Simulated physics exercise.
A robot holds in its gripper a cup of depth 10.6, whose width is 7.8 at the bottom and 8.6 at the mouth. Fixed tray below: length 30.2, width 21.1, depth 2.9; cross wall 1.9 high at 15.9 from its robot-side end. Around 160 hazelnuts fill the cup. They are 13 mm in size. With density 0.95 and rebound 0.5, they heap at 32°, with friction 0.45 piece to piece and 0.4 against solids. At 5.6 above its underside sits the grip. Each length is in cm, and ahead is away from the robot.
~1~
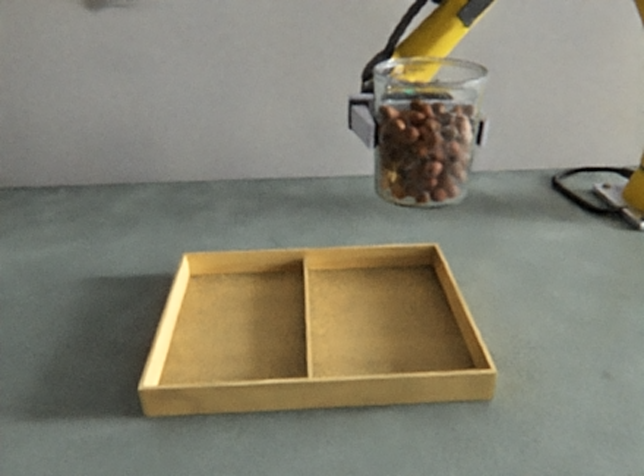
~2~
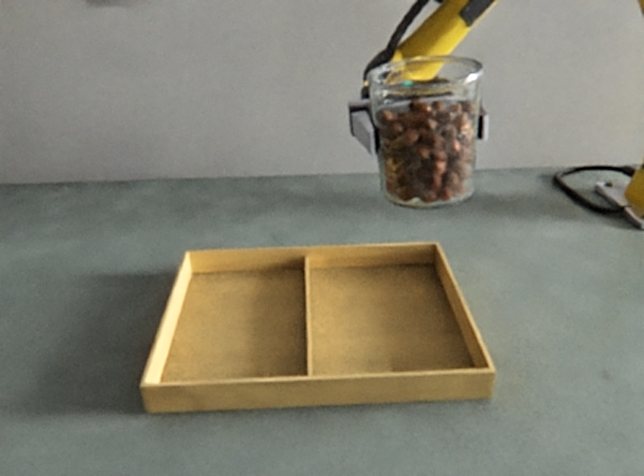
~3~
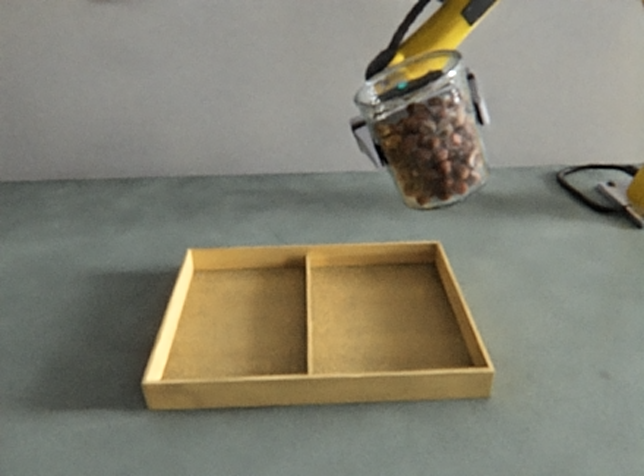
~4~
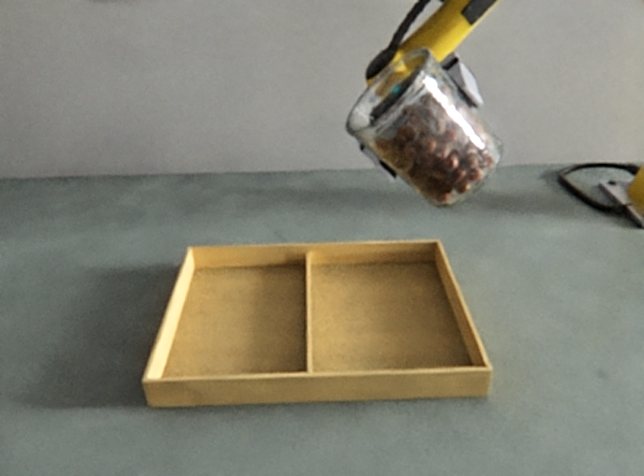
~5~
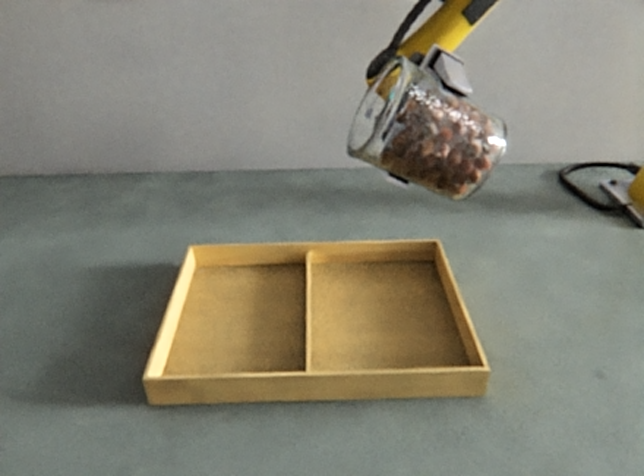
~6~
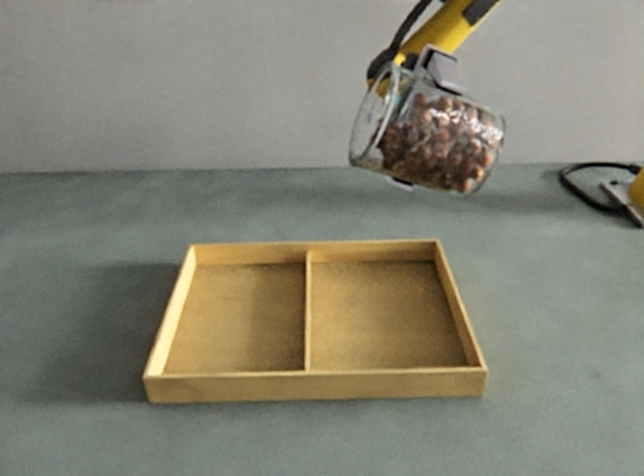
Above a divided wooden tray on a grey-green table, a yellow robot arm held a clear cup of hazelnuts upright, then tilted it steeply to the left, the nuts shifting but all staying inside.
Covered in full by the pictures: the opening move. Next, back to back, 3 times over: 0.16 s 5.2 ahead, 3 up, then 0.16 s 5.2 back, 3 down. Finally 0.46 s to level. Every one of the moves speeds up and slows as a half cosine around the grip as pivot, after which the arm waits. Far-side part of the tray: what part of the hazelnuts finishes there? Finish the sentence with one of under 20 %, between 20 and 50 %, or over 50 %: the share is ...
The share is between 20 and 50 %.
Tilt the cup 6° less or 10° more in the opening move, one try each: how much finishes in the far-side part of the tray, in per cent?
I'd expect close to 25 and then 55 per cent.
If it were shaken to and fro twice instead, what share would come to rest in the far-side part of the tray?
It would come to around 35 %.
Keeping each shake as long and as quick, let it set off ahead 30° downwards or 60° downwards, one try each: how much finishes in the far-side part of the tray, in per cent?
Estimates, in order: 10 % then 0 %.
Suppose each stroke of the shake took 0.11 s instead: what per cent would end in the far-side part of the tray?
Estimate: Near 70 per cent.
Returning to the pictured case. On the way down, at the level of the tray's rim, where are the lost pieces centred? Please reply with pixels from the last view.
Estimated centre around (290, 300) in pixels.
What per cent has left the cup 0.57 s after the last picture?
So far around 35 % is out.
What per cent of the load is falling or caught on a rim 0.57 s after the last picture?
8 %.
Then, 0.57 s later, tilted 68° forward, highest piece 24 above the table; 109 in the cup, 33 in the far-side part, 10 in the robot-side part, 13 in flight or on a rim.
Then, 1.14 s later, tilted 46° forward, highest piece 22 above the table; 63 in the cup, 62 in the far-side part, 36 in the robot-side part, 3 on the table or floor, 1 in flight or on a rim.
Then, 1.62 s later, level, highest piece 21 above the table; 63 in the cup, 63 in the far-side part, 36 in the robot-side part, 3 on the table or floor.
Then, 2.67 s later, level, highest piece 21 above the table; 63 in the cup, 63 in the far-side part, 36 in the robot-side part, 3 on the table or floor.
At rest, 63 in the cup, 63 in the far-side part, 36 in the robot-side part, 3 on the table or floor. That is 38 % in the far-side part of the tray.
